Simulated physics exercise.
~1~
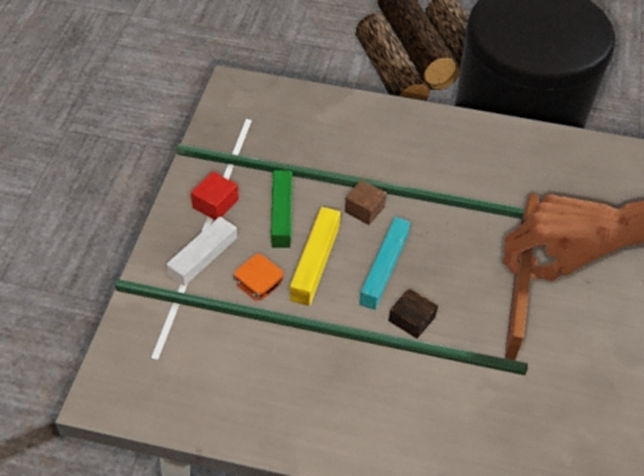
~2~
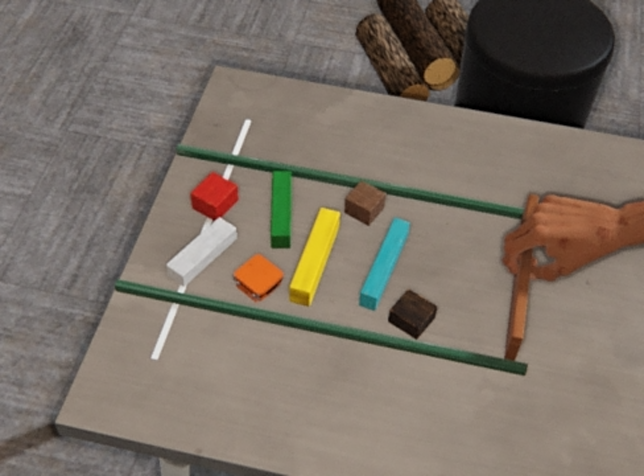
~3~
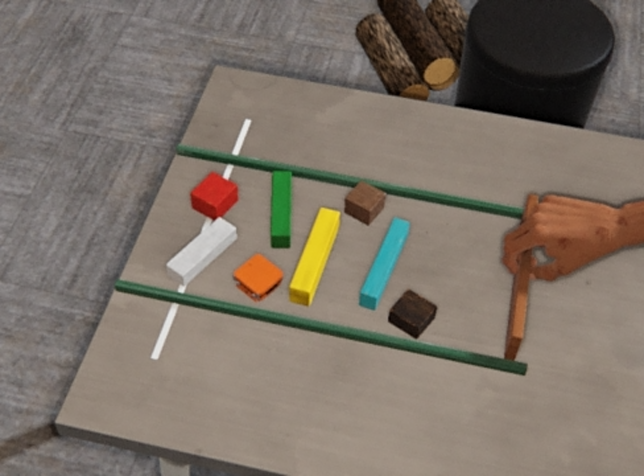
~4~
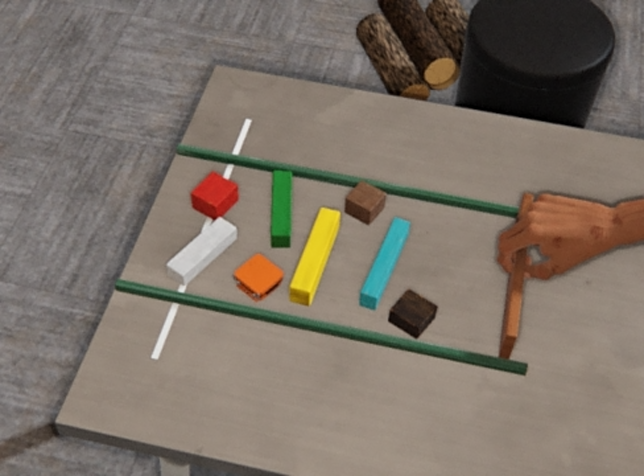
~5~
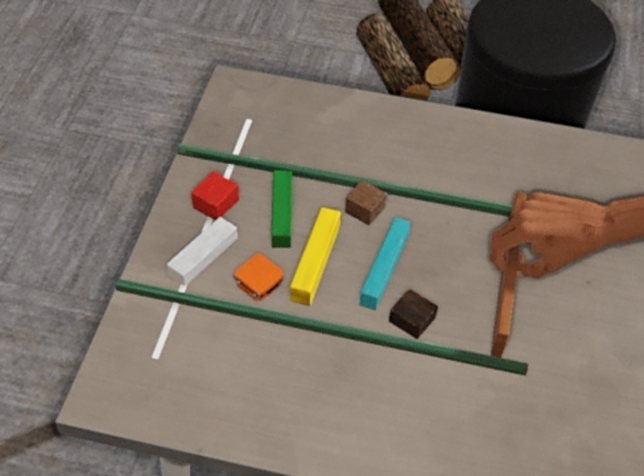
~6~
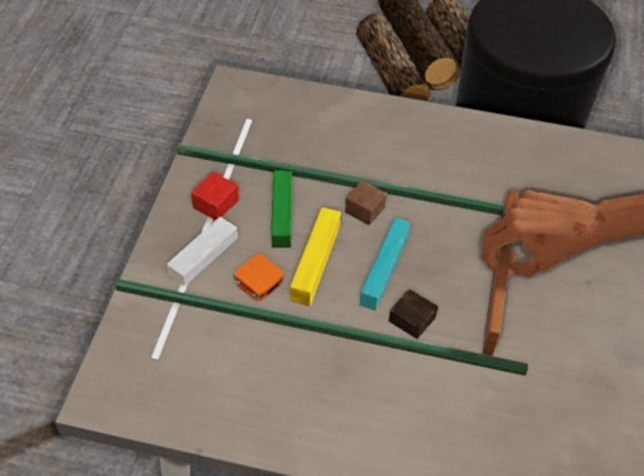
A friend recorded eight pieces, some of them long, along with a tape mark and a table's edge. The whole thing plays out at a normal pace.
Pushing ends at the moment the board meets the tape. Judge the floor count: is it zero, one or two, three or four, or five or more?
Looks like three or four of them go over the edge, I'd say.
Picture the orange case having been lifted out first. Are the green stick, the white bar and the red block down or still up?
Green stick: Is still there; white bar: Is gone; red block: Is gone.
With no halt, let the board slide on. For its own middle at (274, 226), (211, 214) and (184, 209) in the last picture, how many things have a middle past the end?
It comes out as 0, then 3, then 5.
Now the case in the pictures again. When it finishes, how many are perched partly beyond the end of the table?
The overhang total is 2.
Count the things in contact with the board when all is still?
3 of them.
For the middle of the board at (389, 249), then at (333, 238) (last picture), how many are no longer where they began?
Counts: 2, 6.
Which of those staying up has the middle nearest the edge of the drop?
The green stick.
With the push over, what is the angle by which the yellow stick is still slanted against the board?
About 20 degrees.
A little later, none off yet; red block at rest near (215, 196); white bar at rest near (203, 251); green stick at rest near (282, 209).
Next, none off yet; red block at rest near (215, 196); white bar at rest near (200, 249); green stick shifted a little near (270, 205).
Later still, none off yet; red block shifted about its own width near (180, 186); white bar shifted about its own width near (138, 224); green stick shifted about its own width near (208, 187).
When it is over, the number that fall off is three or four; down, orange case, white bar and red block.
